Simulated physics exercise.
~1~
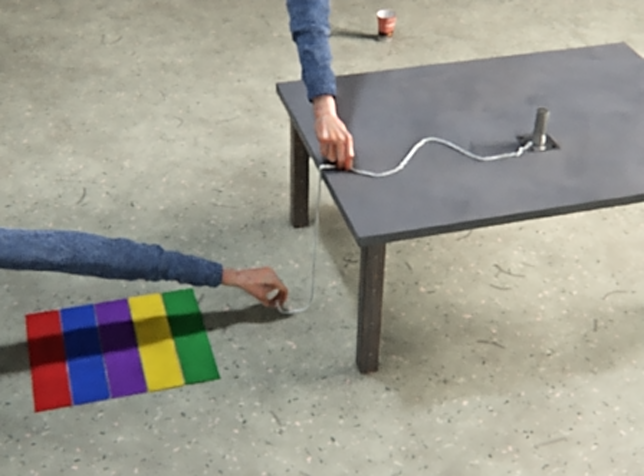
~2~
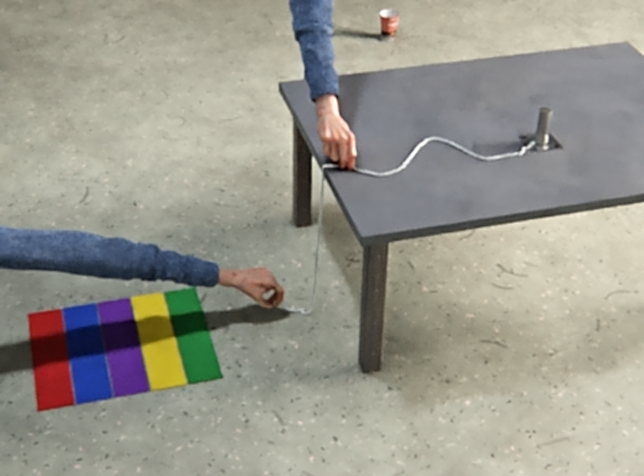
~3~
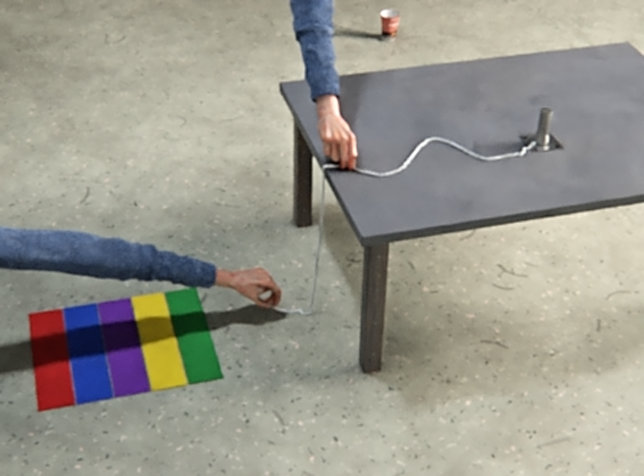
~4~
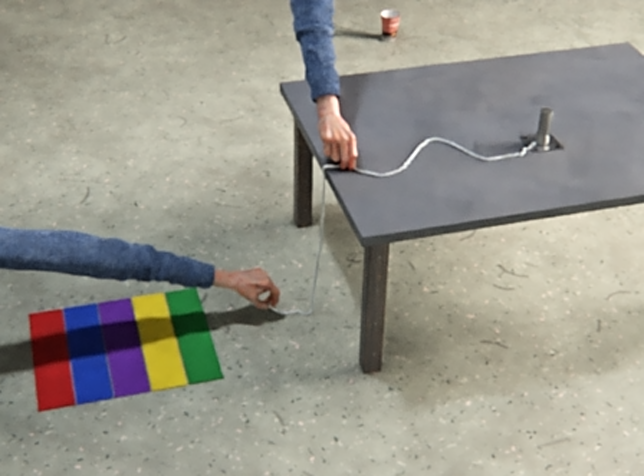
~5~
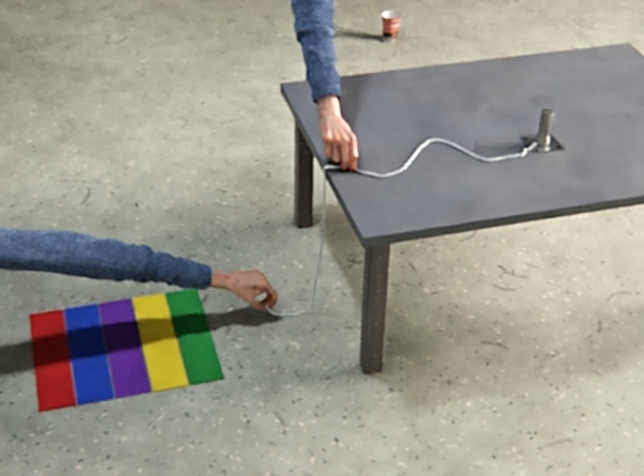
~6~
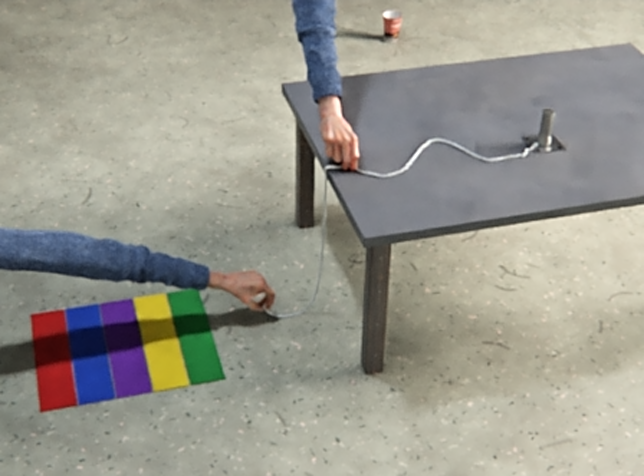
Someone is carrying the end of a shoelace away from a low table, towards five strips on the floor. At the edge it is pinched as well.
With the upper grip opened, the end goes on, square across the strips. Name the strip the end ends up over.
Blue.
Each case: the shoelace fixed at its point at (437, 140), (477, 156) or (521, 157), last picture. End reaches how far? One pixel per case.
First try near (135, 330), second near (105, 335), third near (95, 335).
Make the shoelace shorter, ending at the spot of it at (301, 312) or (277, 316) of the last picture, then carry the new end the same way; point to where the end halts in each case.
Roughly (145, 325), (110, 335).
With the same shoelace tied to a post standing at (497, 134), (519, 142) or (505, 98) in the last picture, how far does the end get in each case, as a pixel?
Estimated pixels per try: (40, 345); (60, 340); (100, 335).
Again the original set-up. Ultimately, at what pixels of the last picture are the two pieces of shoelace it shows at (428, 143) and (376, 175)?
At (401, 160), then (313, 183).
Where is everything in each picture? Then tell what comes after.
End (278, 304); green (199, 364); yellow (163, 370); purple (126, 377); blue (89, 383); red (51, 390), in the first frame.
End (274, 304); shoelace through (516, 154) (446, 141) (404, 167) (335, 166) (320, 228) (314, 294), in the second frame.
End (271, 305), in the third frame.
End (269, 305); shoelace through (517, 154) (447, 142) (405, 167) (335, 167) (322, 228) (314, 295), in the fourth frame.
End (267, 307), in the fifth frame.
End (264, 307); shoelace through (519, 155) (449, 143) (407, 168) (337, 168) (324, 229) (316, 295), in the sixth frame.
Soon after, end near (137, 328); over purple.
Then, end near (104, 334); over blue.
At full stretch, end near (85, 337); over blue. The end stops over the blue strip.
